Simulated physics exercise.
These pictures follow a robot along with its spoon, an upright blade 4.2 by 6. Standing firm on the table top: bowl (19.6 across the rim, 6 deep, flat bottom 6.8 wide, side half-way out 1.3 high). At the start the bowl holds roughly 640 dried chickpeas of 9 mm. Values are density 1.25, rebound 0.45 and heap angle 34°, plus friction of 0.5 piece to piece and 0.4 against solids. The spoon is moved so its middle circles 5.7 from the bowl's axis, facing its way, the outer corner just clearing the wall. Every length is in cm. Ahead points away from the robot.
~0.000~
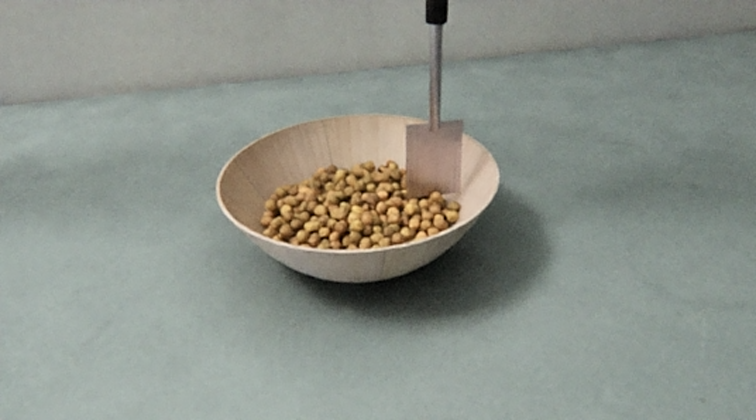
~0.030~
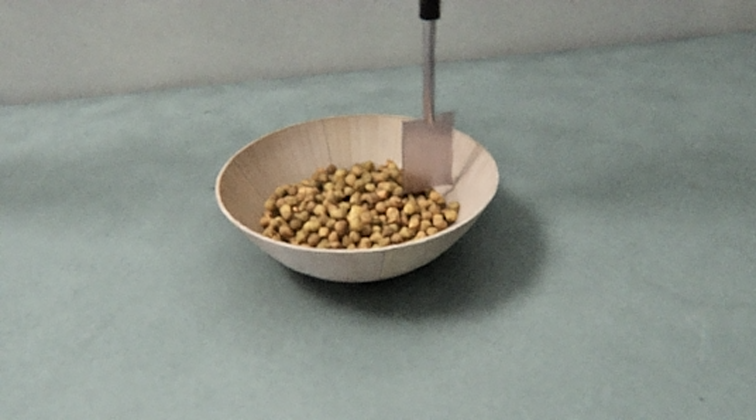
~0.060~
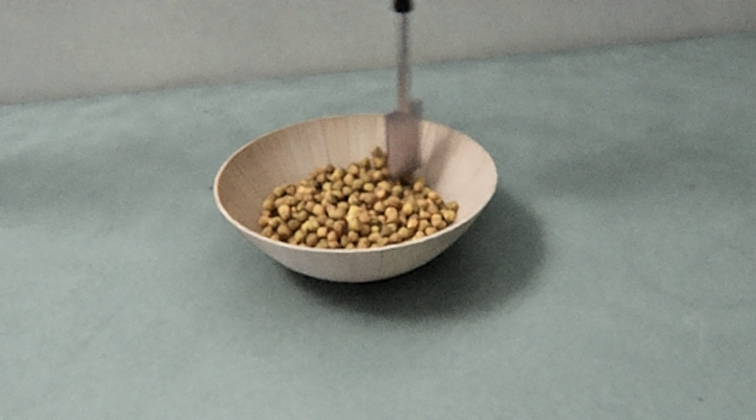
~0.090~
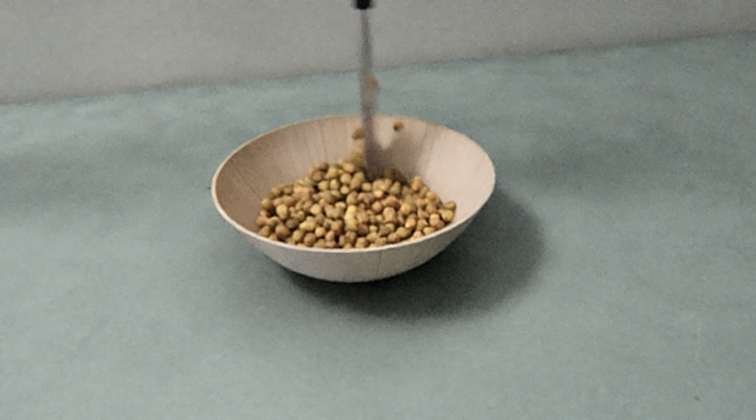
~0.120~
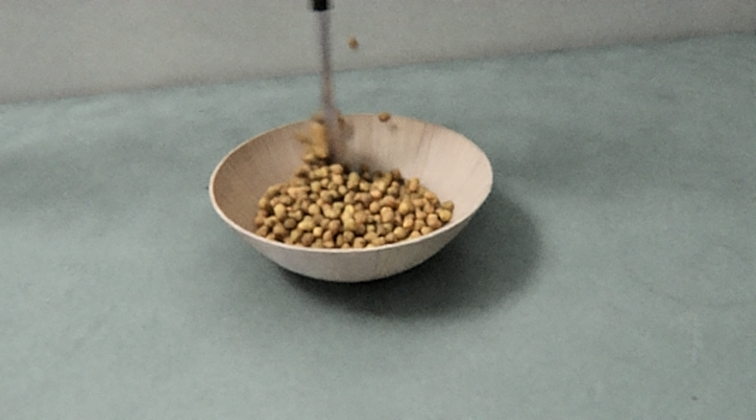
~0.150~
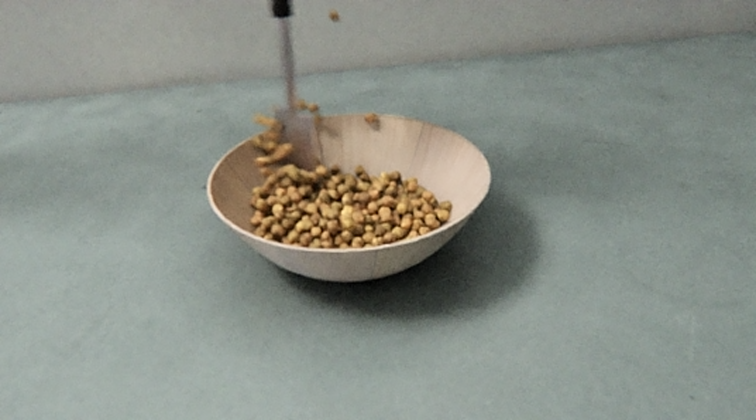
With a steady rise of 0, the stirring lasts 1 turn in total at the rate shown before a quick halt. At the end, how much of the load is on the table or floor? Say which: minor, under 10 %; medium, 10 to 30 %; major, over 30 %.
That would be a medium share.
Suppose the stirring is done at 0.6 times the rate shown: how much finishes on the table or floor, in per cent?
Close to 5 in a hundred.
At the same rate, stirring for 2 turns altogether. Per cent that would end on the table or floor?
I'd reckon near 20 per cent.
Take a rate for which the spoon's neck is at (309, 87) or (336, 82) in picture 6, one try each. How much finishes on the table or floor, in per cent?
About 10 % for one try and about 5 % for the other, in order.
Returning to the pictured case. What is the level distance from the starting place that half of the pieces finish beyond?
1 cm.
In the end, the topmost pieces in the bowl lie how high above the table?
5.0 cm or so.
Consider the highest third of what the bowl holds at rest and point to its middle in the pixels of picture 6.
About (361, 193).
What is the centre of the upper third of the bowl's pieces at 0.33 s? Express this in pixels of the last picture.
Estimated centre: (391, 215).
After 0.24 s, 212° round, highest piece 13 above the table; 625 in the bowl, 20 in flight or on the tool.
After 0.33 s, 298° round, highest piece 11 above the table; 597 in the bowl, 16 on the table or floor, 32 in flight or on the tool.
After 0.57 s, 0° round, highest piece 5 above the table; 556 in the bowl, 89 on the table or floor.
After 1.27 s, 0° round, highest piece 5 above the table; 556 in the bowl, 89 on the table or floor.
At rest, 556 in the bowl, 89 on the table or floor. That is 14 % on the table or floor.
